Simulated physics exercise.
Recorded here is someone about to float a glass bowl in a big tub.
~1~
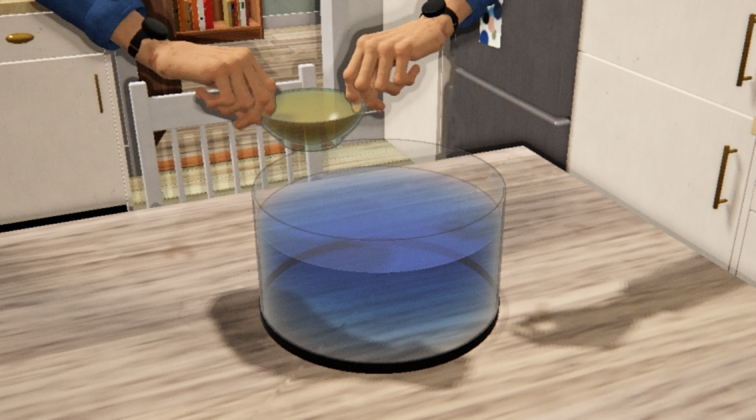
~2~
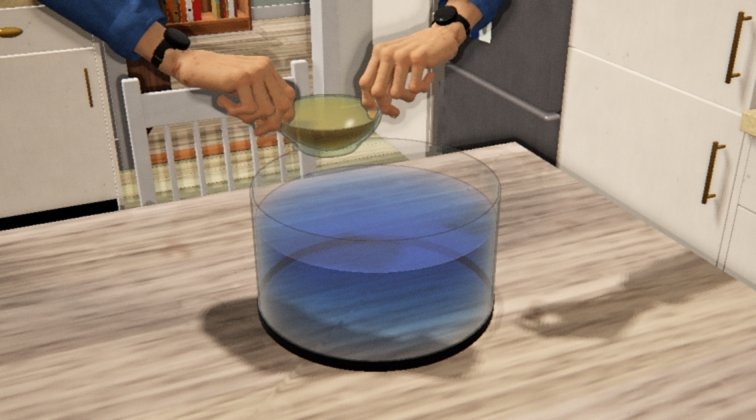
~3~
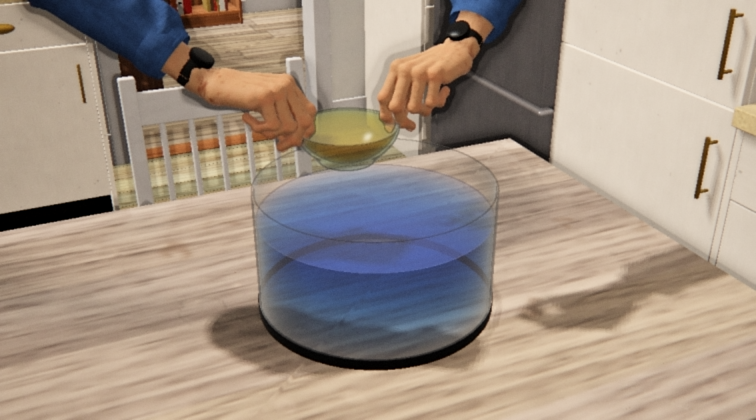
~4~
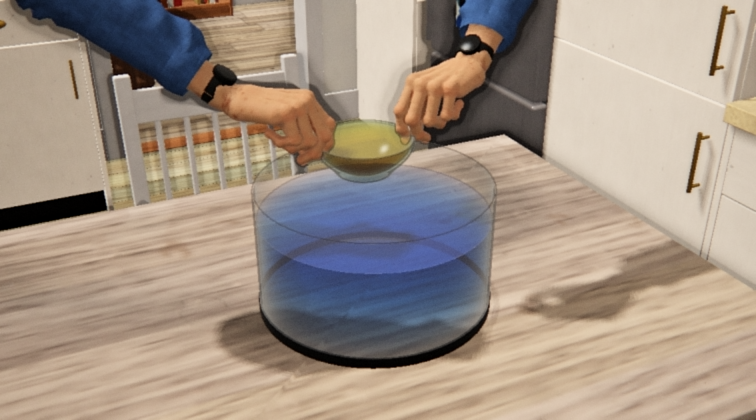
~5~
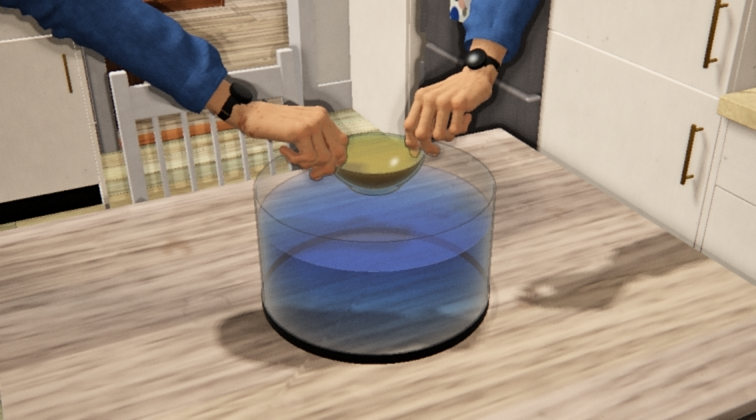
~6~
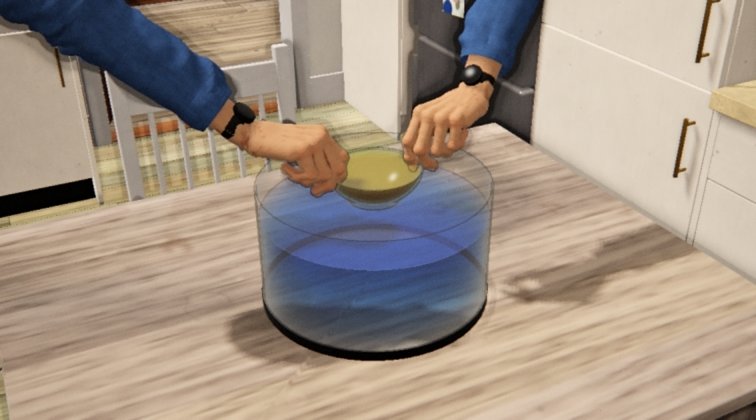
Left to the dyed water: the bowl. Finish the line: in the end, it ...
In the end, it slips under the surface.
Next, the bowl dips into the dyed water.
After that, dyed water pours in over its rim.
Finally, the bowl lies on the bottom.
